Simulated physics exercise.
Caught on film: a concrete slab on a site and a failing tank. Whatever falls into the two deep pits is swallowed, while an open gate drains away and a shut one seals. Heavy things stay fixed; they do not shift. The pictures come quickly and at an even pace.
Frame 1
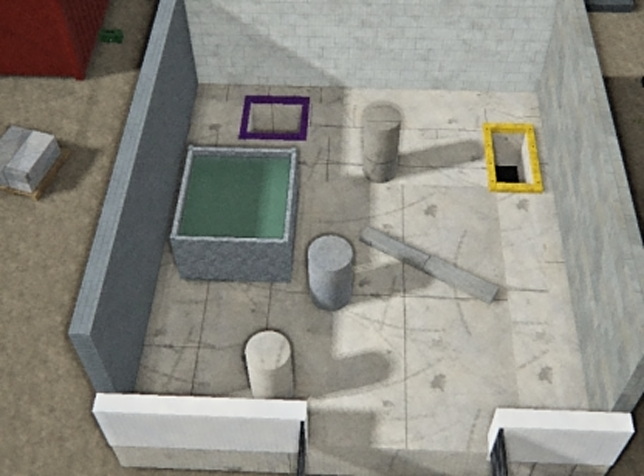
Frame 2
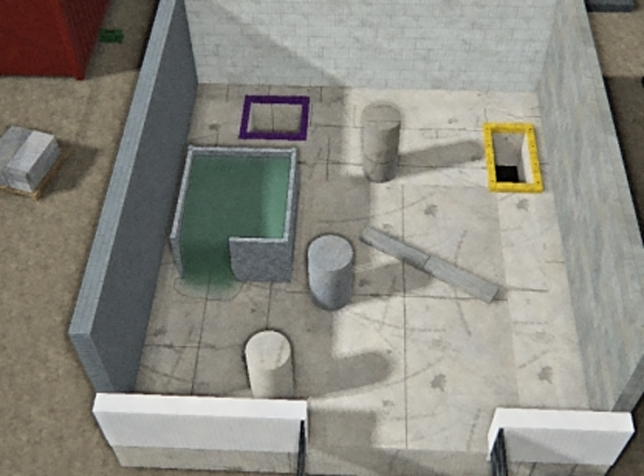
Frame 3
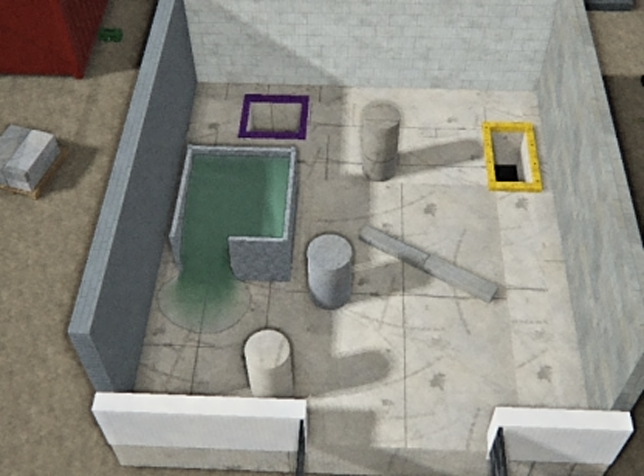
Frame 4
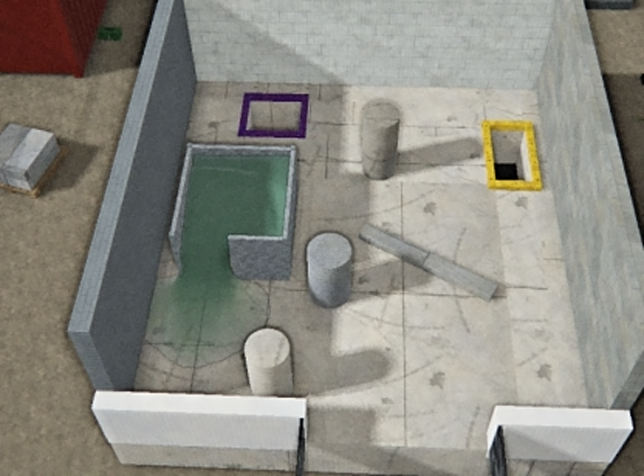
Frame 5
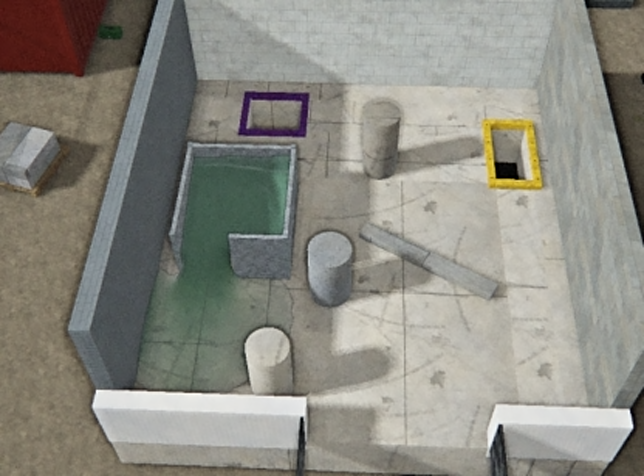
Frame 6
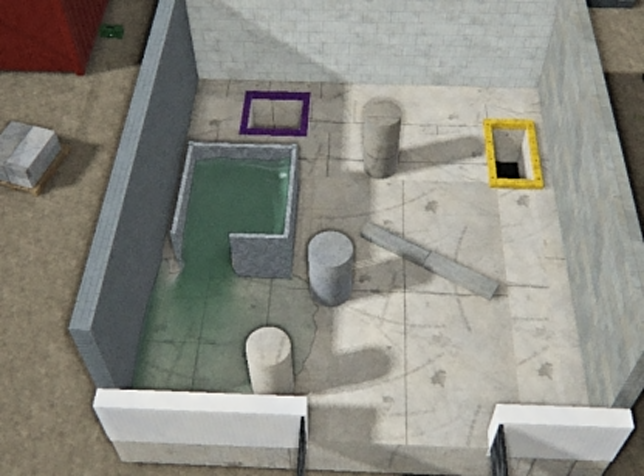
Green water pours from a gap in the tank's front and spreads across the slab.
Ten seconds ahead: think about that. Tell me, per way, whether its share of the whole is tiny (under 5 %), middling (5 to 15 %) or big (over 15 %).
The gate gets a medium chunk - five to fifteen per cent, the yellow pit gets a mere sliver - short of five per cent, the purple pit gets a mere sliver - short of five per cent.
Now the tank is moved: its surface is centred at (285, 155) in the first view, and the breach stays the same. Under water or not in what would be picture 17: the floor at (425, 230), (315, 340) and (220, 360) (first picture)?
Outcome, in sequence: Unwetted, wetted, wetted.
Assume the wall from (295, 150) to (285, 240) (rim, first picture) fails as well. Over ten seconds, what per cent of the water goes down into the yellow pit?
In per cent: Yellow 12.
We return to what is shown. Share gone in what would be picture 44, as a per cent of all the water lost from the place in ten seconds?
Estimate: 35 %.
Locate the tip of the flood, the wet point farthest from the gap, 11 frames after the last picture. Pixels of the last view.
I would point to (491, 430).
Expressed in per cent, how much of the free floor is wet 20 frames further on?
I reckon around 45 %.
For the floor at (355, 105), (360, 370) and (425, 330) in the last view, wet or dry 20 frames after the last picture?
Taking them as listed, I'd call them high and dry, soaked through and soaked through.
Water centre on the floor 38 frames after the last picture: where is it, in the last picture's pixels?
The water's middle lies around (332, 297).
A moment on, water covers 15 % of the floor; the gate 0 %, the yellow pit 0 %, the purple pit 0 %.
Next, water covers 25 % of the floor; the gate 1 %, the yellow pit 0 %, the purple pit 0 %.
Then, water covers 45 % of the floor; the gate 3 %, the yellow pit 0 %, the purple pit 0 %.
Later, water covers 70 % of the floor; the gate 4 %, the yellow pit 0 %, the purple pit 0 %.
In the end, water covers 90 % of the floor; the gate 11 %, the yellow pit 1 %, the purple pit 0 %.
